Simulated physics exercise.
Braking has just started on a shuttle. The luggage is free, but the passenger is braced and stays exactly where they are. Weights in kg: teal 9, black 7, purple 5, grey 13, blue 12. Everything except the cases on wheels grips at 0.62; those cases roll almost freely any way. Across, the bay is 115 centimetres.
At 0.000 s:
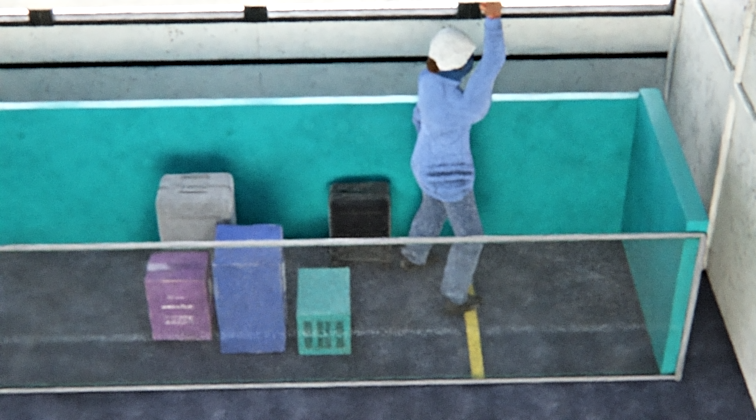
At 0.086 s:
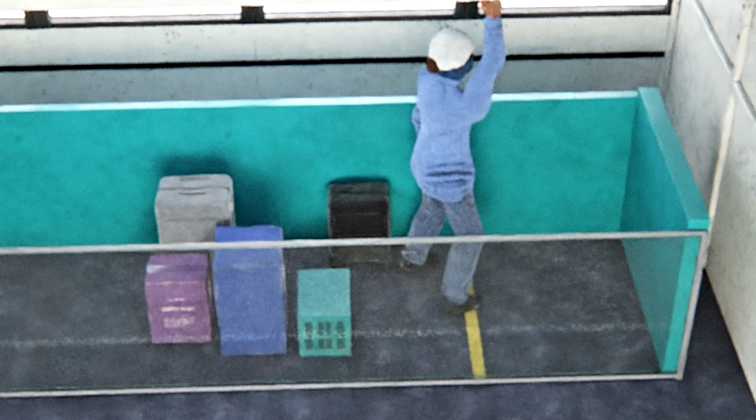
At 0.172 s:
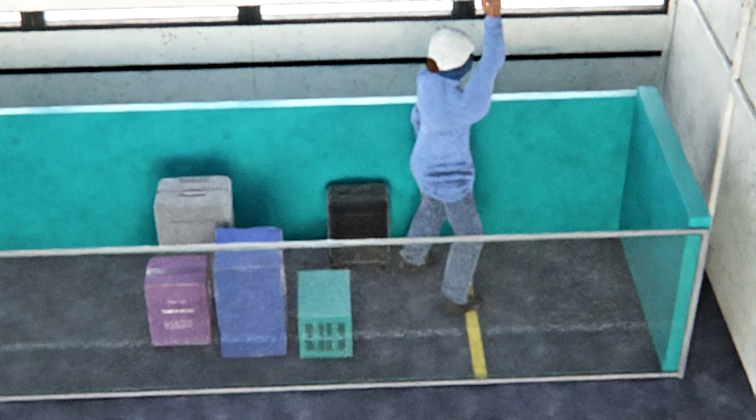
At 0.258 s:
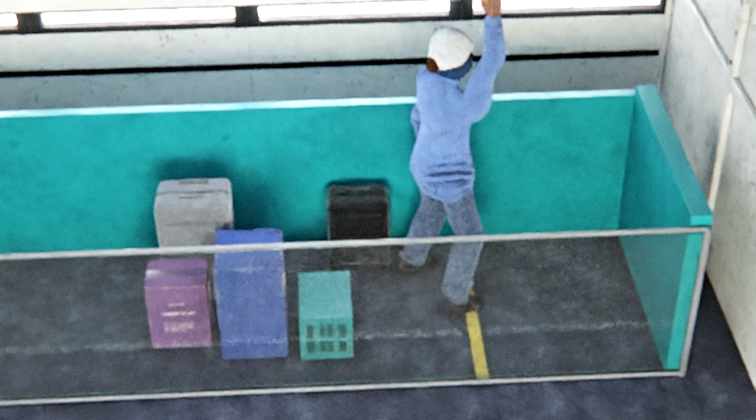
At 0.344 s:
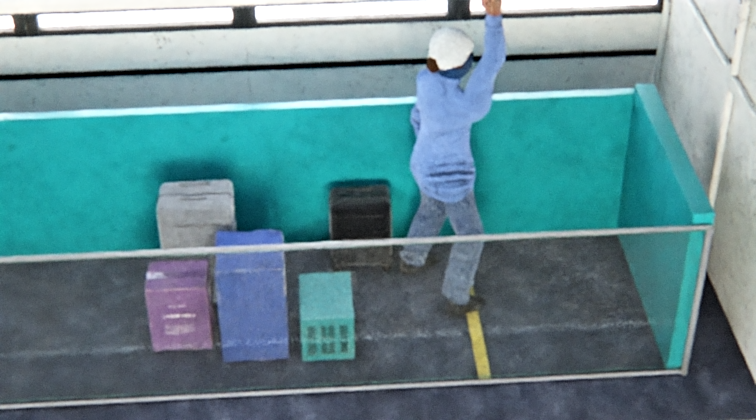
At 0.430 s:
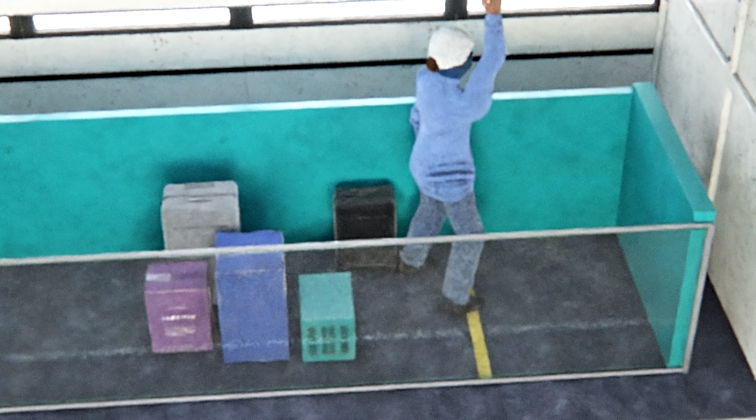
Luggage bay with teal walls, a person in a white cap standing with one arm raised as cases and crate shift very slightly.
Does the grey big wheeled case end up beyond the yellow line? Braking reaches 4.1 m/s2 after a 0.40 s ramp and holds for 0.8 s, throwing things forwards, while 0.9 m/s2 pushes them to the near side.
No.
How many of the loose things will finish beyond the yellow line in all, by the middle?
That would be 0 of them.
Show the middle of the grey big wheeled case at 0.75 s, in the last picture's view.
Close to pixel (265, 251) in the final frame.
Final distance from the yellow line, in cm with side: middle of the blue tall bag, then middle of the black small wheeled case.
Blue tall bag: 110 cm short; black small wheeled case: 50 cm short.
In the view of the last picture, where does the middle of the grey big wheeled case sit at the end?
(415, 243).
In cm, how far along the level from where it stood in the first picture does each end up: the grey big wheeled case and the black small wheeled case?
Grey big wheeled case 110, black small wheeled case 10.
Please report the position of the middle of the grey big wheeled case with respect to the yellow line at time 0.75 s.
Some 105 cm short of it.
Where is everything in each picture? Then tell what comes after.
Grey big wheeled case (200, 238), teal crate (325, 311), purple pack (181, 296), in the first picture.
Grey big wheeled case (199, 240), teal crate (325, 312), purple pack (181, 299), in the second picture.
Grey big wheeled case (198, 242), teal crate (325, 313), purple pack (180, 301), in the third picture.
Grey big wheeled case (198, 244), teal crate (326, 315), purple pack (180, 303), in the fourth picture.
Grey big wheeled case (200, 246), teal crate (327, 316), purple pack (181, 305), in the fifth picture.
Grey big wheeled case (205, 248), teal crate (327, 317), purple pack (180, 307), in the sixth picture.
After 0.75 s the grey big wheeled case is 106 cm short of the yellow line, tilted 0°, near (265, 251) in the last picture's view.
After 1.15 s the grey big wheeled case is 52 cm short of the yellow line, tilted 0°, near (370, 244) in the last picture's view.
After 1.65 s the grey big wheeled case is 29 cm short of the yellow line, tilted 0°, near (415, 244) in the last picture's view.
At rest, 2.0 s, teal crate stops short of the yellow line; black small wheeled case stops short of the yellow line; purple pack stops short of the yellow line; grey big wheeled case stops short of the yellow line; blue tall bag stops short of the yellow line.
